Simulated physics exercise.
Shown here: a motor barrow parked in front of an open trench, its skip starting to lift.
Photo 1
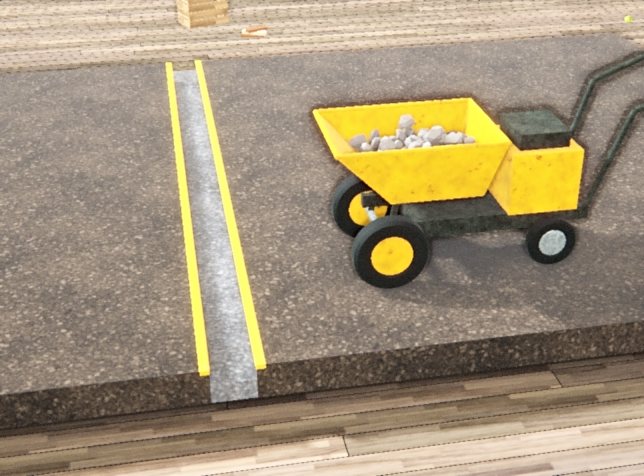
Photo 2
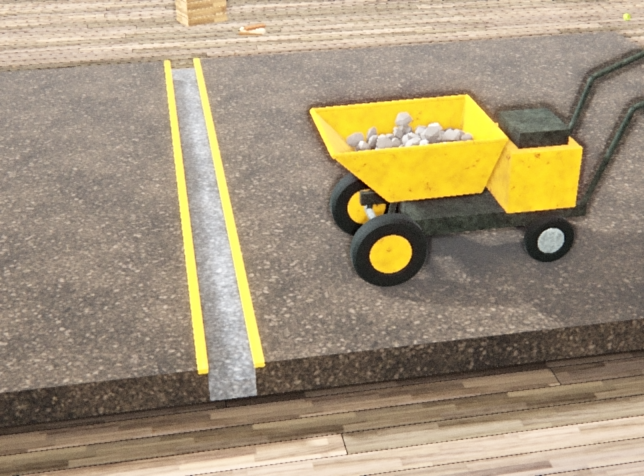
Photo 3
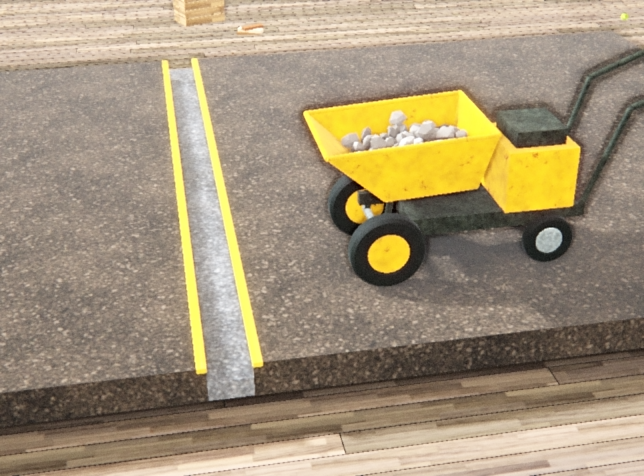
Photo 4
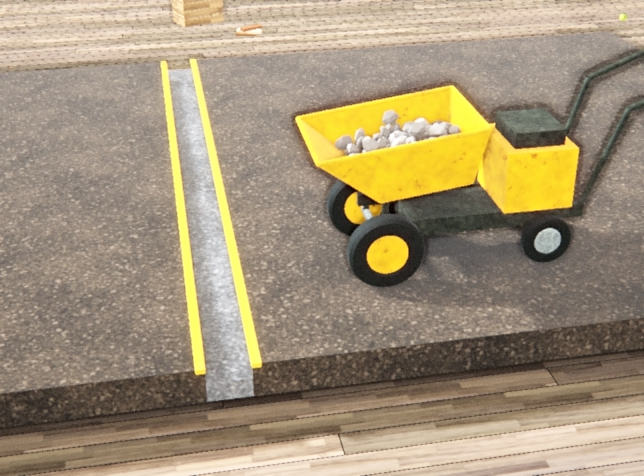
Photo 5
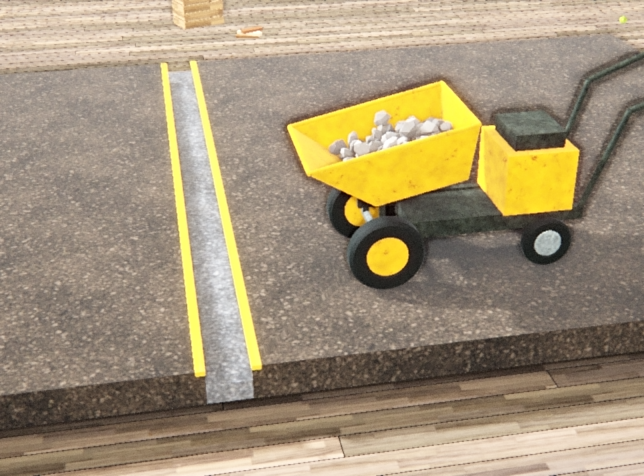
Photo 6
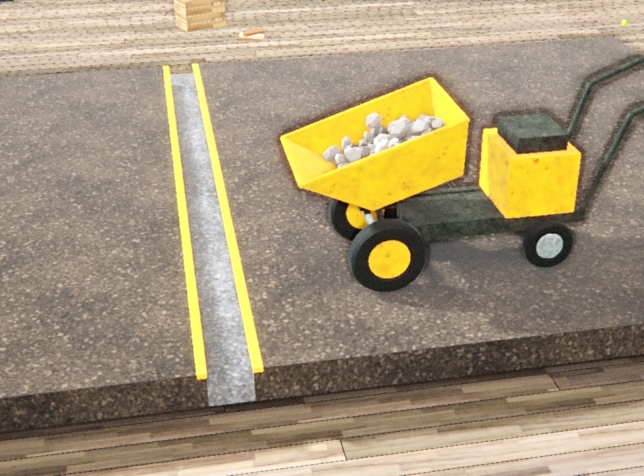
Yellow motor barrow loaded with broken stones standing beside a narrow yellow-edged trench, its skip slowly tilting forward to the left.
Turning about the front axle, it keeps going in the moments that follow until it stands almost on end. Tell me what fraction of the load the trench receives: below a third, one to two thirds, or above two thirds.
The trench receives one to two thirds.
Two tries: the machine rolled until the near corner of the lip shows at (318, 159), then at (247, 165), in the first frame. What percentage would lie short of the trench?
I'd expect close to 0 per cent and then close to 0 per cent.
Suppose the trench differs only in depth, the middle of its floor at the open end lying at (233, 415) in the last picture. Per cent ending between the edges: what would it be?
Around 60 per cent.
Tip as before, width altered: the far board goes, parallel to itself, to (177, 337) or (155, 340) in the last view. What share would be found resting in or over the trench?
Lab note: Try one 60 per cent, try two 60 per cent.
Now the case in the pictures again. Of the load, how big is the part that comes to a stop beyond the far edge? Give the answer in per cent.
About 5 %.
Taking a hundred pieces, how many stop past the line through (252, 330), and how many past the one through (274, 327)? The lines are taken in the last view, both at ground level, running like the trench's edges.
I'd put it near 60 in a hundred, then near 60 in a hundred.
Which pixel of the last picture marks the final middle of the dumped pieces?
It settles centred around (218, 279).
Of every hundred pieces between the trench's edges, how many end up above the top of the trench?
My figure is near 40 per cent.
Just after the last frame, skip tipped steeply; every one in the skip.
A moment on, skip tipped right over; roughly two thirds in the skip; about a tenth short of the trench; roughly a quarter in or heaped over the trench.
Further on, skip tipped right over; roughly a third in the skip; about a tenth short of the trench; roughly half in or heaped over the trench; just a few beyond it.
When it is over, skip tipped right over; roughly a third in the skip; about a tenth short of the trench; roughly half in or heaped over the trench; just a few beyond it.
